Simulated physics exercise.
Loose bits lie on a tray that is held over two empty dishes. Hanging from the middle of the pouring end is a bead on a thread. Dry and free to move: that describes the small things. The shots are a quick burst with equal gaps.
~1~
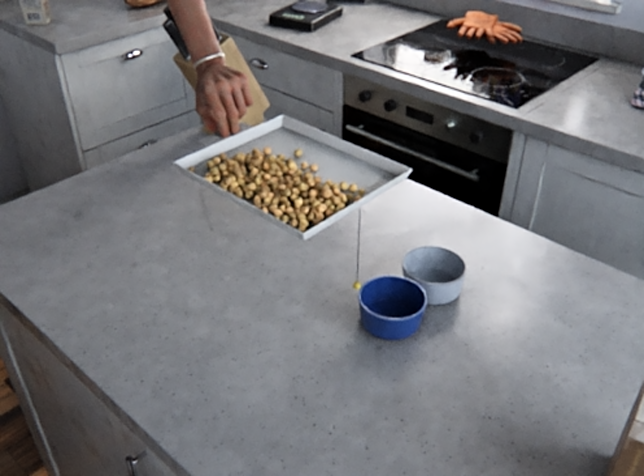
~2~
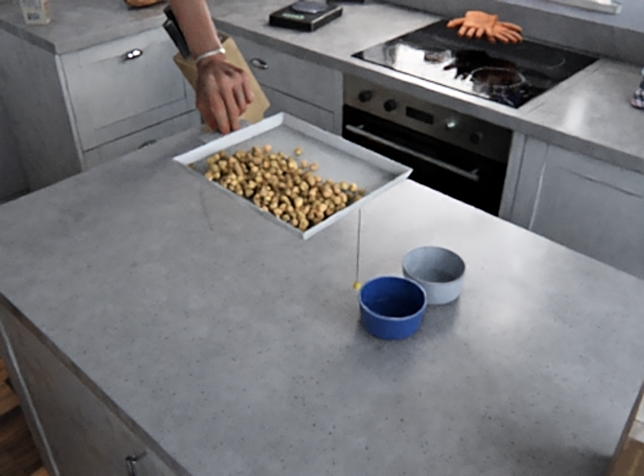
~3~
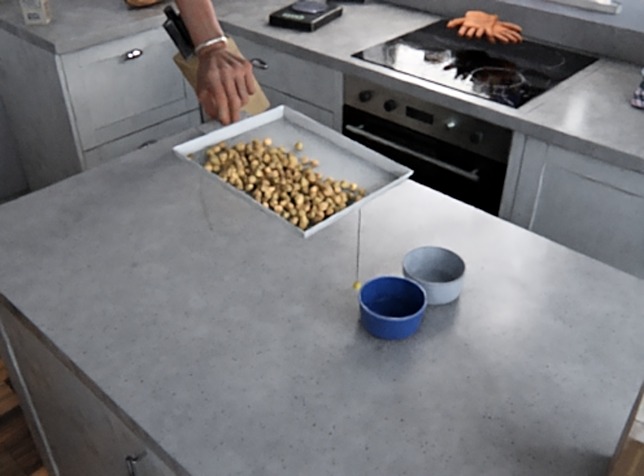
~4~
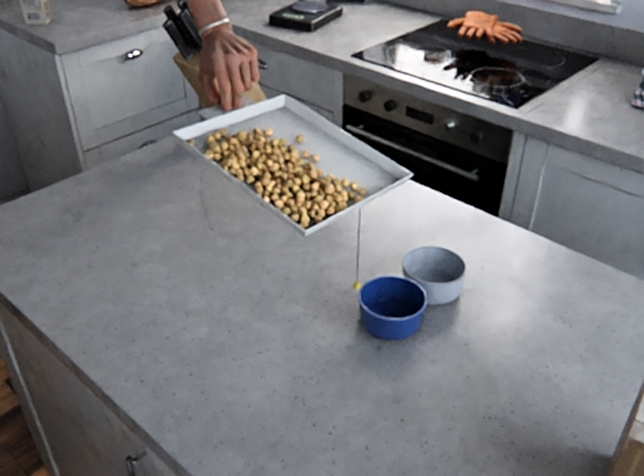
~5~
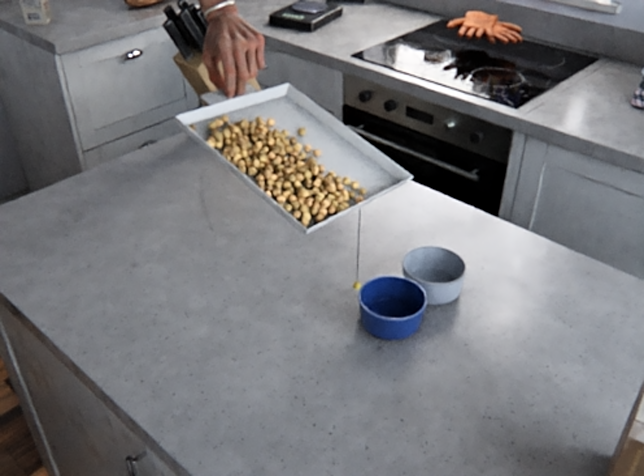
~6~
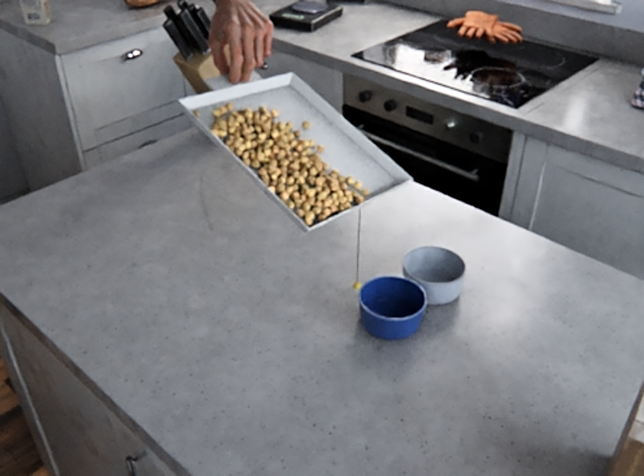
A hand holds a pale tray of small round tan pieces, dried chickpeas, nearly level above a grey counter, with a bead hanging over a blue dish beside a grey one. The hand then raises the tray's far end steadily, steepening its slope, while the pieces stay bunched together and the dishes remain empty.
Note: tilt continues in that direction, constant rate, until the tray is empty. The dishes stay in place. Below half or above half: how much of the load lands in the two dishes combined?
Above half.
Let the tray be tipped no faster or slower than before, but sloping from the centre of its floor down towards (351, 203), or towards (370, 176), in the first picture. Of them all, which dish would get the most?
For the first slope the lefthand dish, for the second the righthand dish.
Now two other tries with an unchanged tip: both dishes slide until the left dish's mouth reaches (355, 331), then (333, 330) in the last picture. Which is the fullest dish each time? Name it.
First try, the dish to the right; second try, the dish to the right.
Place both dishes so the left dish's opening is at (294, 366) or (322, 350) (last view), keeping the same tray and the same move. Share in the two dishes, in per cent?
Near 10 % and 20 %.
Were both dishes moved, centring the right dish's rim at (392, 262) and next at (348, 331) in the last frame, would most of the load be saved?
With the first shift the pair saves less than a half; with the second, less than a half.
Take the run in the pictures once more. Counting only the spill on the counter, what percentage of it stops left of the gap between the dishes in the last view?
Looks to be around 60 per cent of the spill.
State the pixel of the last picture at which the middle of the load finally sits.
Near (408, 306).
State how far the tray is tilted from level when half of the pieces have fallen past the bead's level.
90° or so.
Just after the last frame, tray tipped steeply; the larger part on the tray; just a few in the left dish; just a few in the right dish; roughly a quarter in the air.
A moment on, tray tipped past a quarter turn; just a few on the tray; roughly a third in the left dish; roughly a third in the right dish; roughly a quarter outside both; about a tenth in the air.
Further on, tray tipped past a quarter turn; roughly a third in the left dish; roughly a third in the right dish; roughly a quarter outside both.
When it is over, tray tipped past a quarter turn; roughly a third in the left dish; roughly a third in the right dish; roughly a quarter outside both.
